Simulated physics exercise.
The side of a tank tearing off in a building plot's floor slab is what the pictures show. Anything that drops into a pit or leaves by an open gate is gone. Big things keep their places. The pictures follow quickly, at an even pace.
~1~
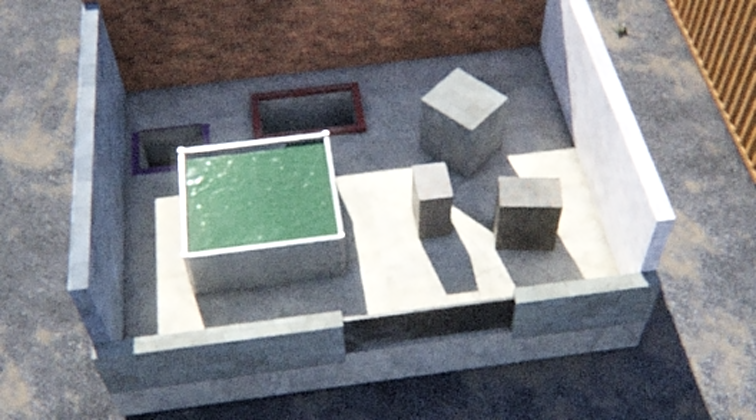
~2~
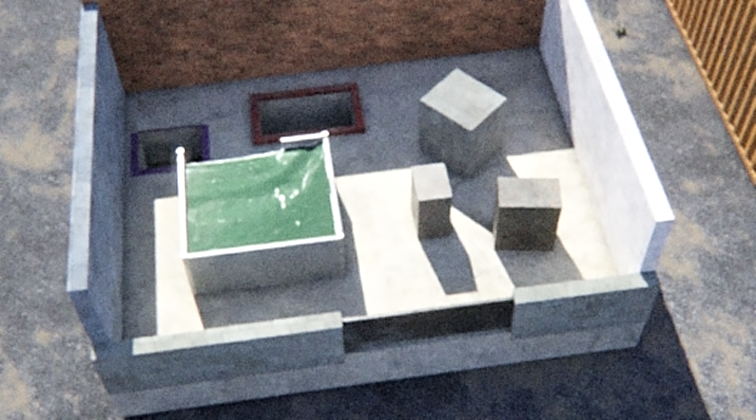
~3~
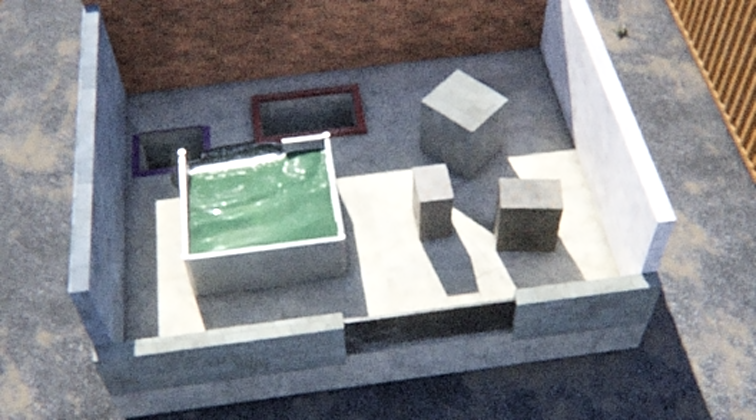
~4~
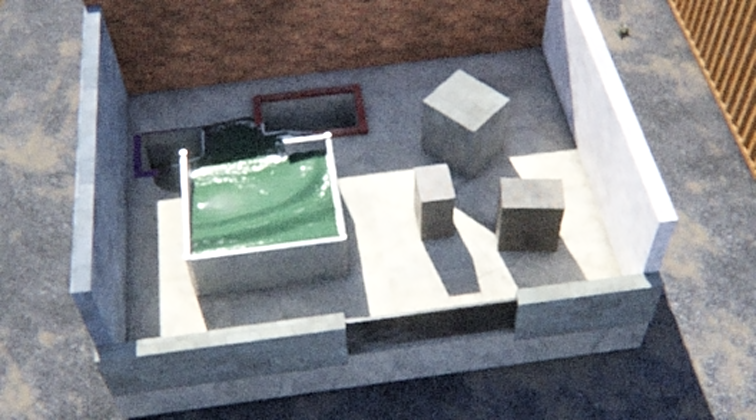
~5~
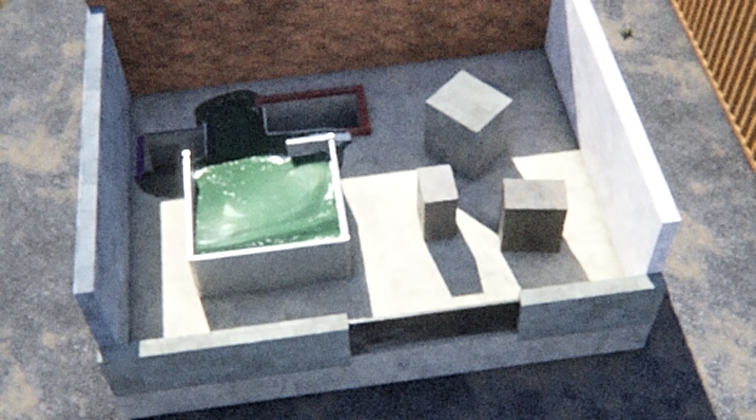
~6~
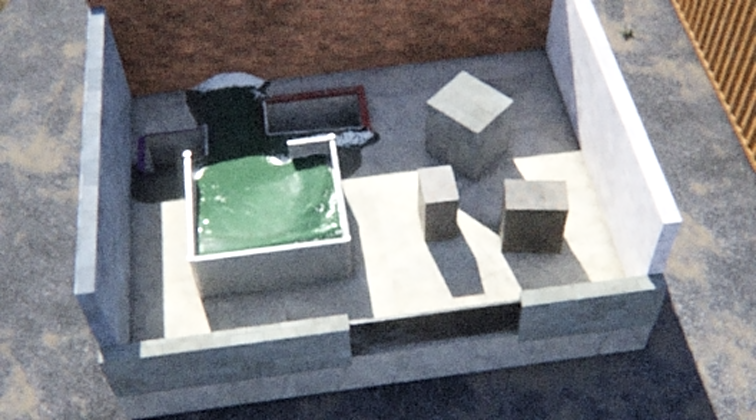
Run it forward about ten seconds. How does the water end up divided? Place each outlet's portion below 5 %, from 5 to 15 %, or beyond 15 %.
Once it settles, the gate collects below 5 %, the purple pit collects beyond 15 %, the red pit collects from 5 to 15 %.
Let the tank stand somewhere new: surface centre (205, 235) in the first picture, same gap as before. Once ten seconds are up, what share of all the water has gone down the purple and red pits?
The purple pit ends up with 75 per cent and the red pit with 2 per cent.
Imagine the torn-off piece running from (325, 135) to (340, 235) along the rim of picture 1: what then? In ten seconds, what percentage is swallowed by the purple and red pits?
Purple: 10 percent; red: 6 percent.
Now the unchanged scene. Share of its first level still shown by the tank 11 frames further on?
It works out to roughly 42 percent.
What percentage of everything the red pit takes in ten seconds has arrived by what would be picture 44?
About 100 %.
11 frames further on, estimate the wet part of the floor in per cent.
That's roughly 30 per cent.
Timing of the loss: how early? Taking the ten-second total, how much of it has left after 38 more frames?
Around 85 percent.
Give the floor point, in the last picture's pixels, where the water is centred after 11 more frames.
Around (255, 187).
A moment on, water covers 20 % of the floor; the gate 0 %, the purple pit 10 %, the red pit 5 %.
Next, water covers 30 % of the floor; the gate 0 %, the purple pit 19 %, the red pit 9 %.
Then, water covers 50 % of the floor; the gate 0 %, the purple pit 31 %, the red pit 11 %.
Later, water covers 70 % of the floor; the gate 0 %, the purple pit 43 %, the red pit 12 %.
In the end, water covers 85 % of the floor; the gate 0 %, the purple pit 52 %, the red pit 12 %.
